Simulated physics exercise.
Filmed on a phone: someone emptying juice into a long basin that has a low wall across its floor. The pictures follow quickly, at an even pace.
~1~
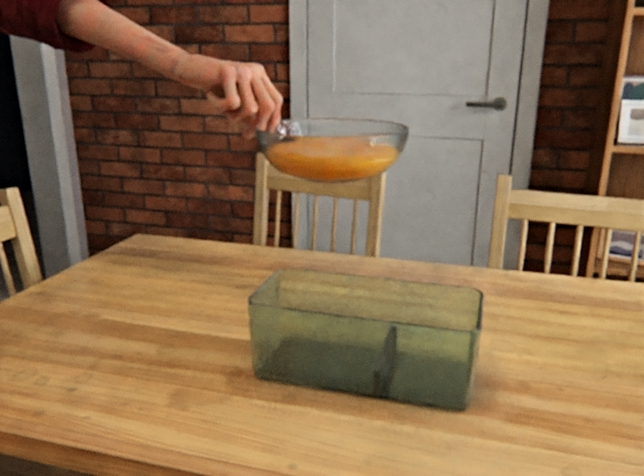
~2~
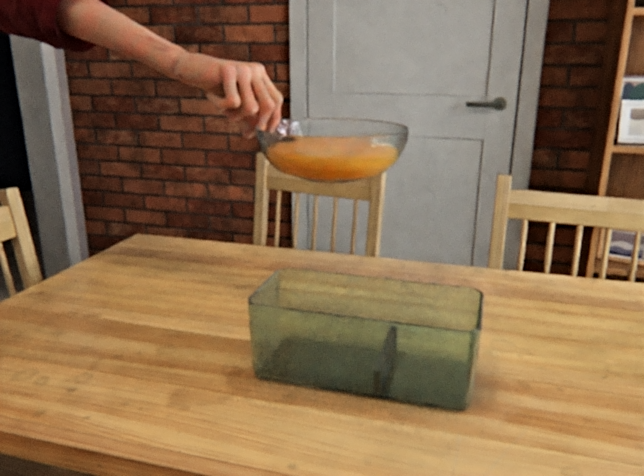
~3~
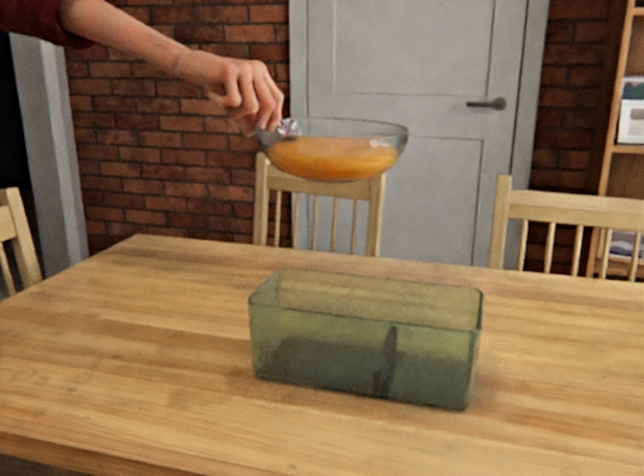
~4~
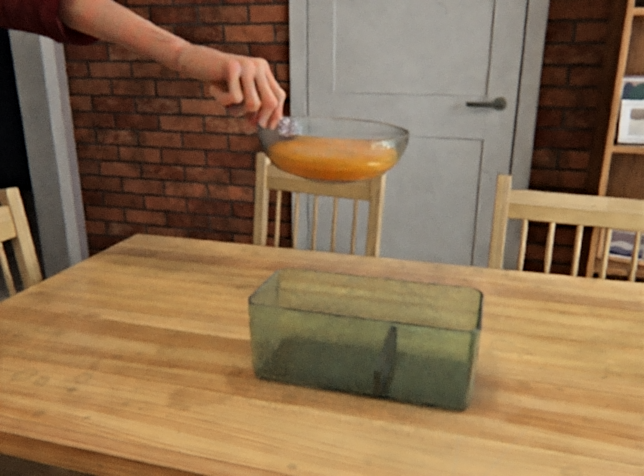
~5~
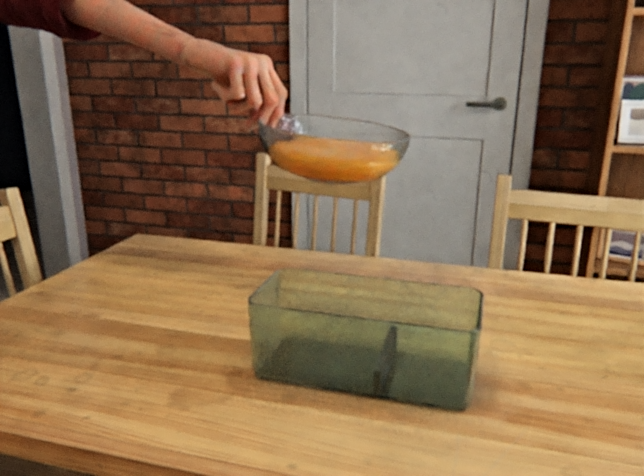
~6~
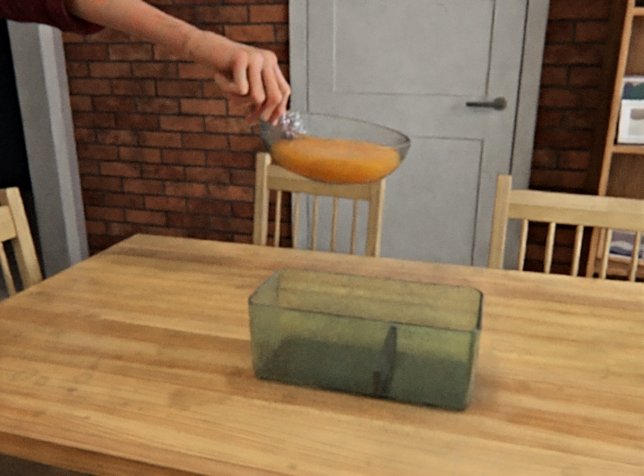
A hand held a clear bowl of orange juice above a long, greenish see-through basin on a wooden table, and slowly tilted the bowl slightly down to the right.
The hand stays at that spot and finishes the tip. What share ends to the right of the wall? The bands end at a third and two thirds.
In the end over two thirds is right of the wall.
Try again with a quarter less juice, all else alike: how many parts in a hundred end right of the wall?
About 90 per cent.
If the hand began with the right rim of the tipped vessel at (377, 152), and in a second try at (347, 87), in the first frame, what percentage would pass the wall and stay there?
Roughly 75 per cent, and 55 per cent.
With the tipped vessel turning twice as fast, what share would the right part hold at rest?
About 65 per cent.
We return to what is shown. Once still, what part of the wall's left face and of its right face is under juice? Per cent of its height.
Some 10 per cent left and 90 right.
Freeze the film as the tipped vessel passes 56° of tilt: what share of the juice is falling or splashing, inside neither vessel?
Near 40 %.
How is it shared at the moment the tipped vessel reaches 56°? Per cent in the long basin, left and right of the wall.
Left about 0, right about 10.
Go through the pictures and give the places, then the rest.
The first picture shows tilt 0°; pouring edge (407, 132); surface from (271, 145) to (399, 152); the long basin's rim runs from (264, 285) to (482, 311); the wall's top is at (386, 348).
The second picture shows tilt 0°; pouring edge (407, 132); surface from (271, 145) to (399, 153).
The third picture shows tilt 2°; pouring edge (407, 134); surface from (271, 144) to (399, 153).
The fourth picture shows tilt 3°; pouring edge (408, 136); surface from (272, 144) to (400, 154).
The fifth picture shows tilt 6°; pouring edge (409, 140); surface from (273, 143) to (401, 155).
The sixth picture shows tilt 9°; pouring edge (409, 144); surface from (275, 143) to (402, 156).
A moment on, the tilt is 56° and 49 per cent is still to pour, 0 is left of the wall and 11 right of it.
Next, the tilt is 89° and 3 per cent is still to pour, 9 is left of the wall and 78 right of it.
Then the tilt is 98° and 0 per cent is still to pour, 16 is left of the wall and 83 right of it.
Later the tilt is 98° and 0 per cent is still to pour, 17 is left of the wall and 82 right of it.
At rest 17 per cent lies left of the wall, 82 right of it and 1 outside.
